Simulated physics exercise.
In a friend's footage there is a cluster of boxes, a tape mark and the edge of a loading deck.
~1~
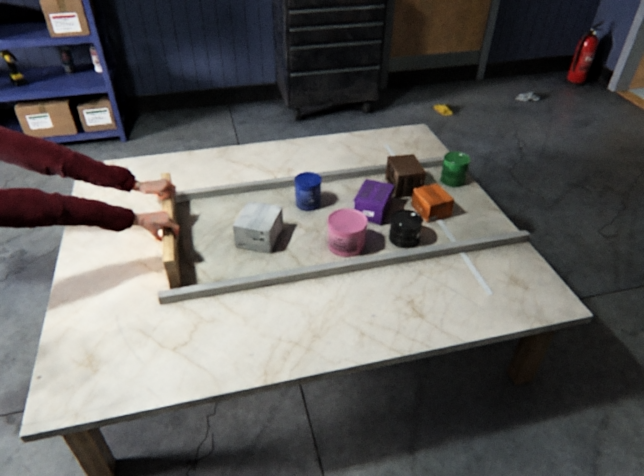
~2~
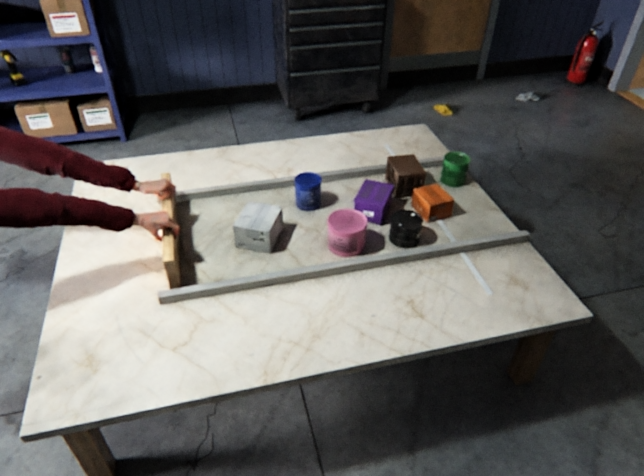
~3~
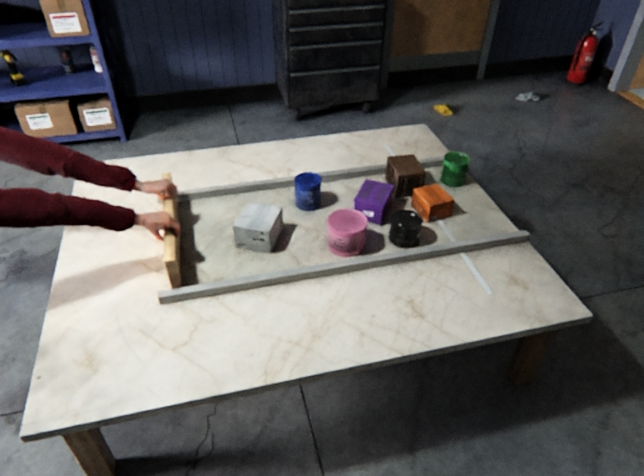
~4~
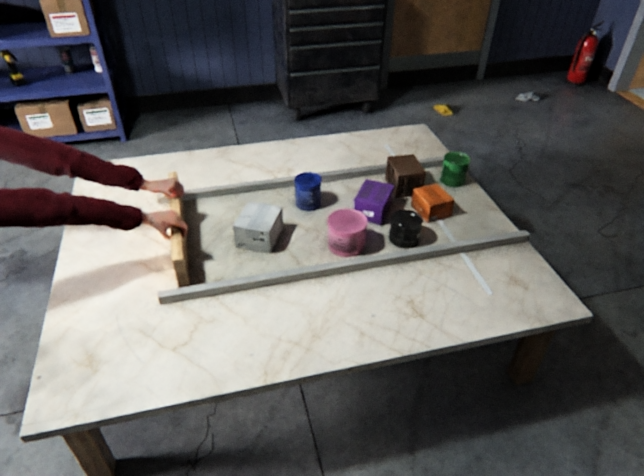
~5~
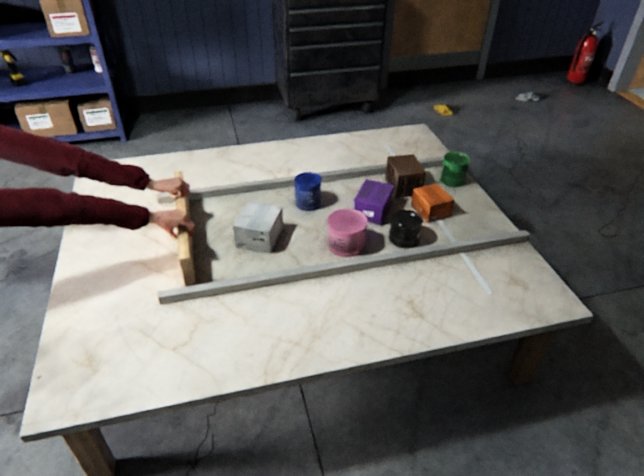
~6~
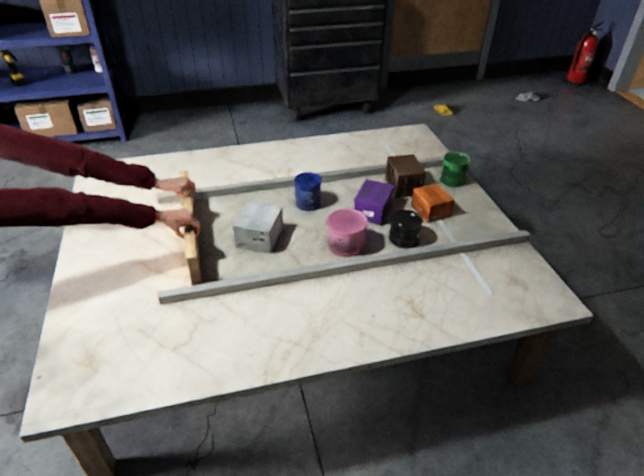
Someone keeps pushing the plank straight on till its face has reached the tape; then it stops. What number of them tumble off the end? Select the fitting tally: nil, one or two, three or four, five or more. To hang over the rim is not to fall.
Tally: One or two.
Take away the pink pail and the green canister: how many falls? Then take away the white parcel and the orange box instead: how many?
Well, the first time you'd get 1, and the next time 1.
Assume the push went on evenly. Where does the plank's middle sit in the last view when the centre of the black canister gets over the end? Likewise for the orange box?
The black canister puts it at (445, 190), the orange box at (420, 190).
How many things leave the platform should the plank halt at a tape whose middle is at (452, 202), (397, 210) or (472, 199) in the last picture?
Tallies in the order asked: 4, 0, 5.
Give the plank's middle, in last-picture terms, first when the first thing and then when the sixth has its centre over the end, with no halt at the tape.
At roughly (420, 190), then roughly (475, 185).
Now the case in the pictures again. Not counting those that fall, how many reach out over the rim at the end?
0 overhanging.
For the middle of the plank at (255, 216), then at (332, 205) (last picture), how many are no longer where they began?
1 and 4.
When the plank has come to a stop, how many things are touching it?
Contact count: 3.
A little later, none off yet; green canister at rest near (455, 170); orange box at rest near (432, 203); brown crate at rest near (405, 176).
When it is over, the number that fall off is one or two; down, orange box and green canister.
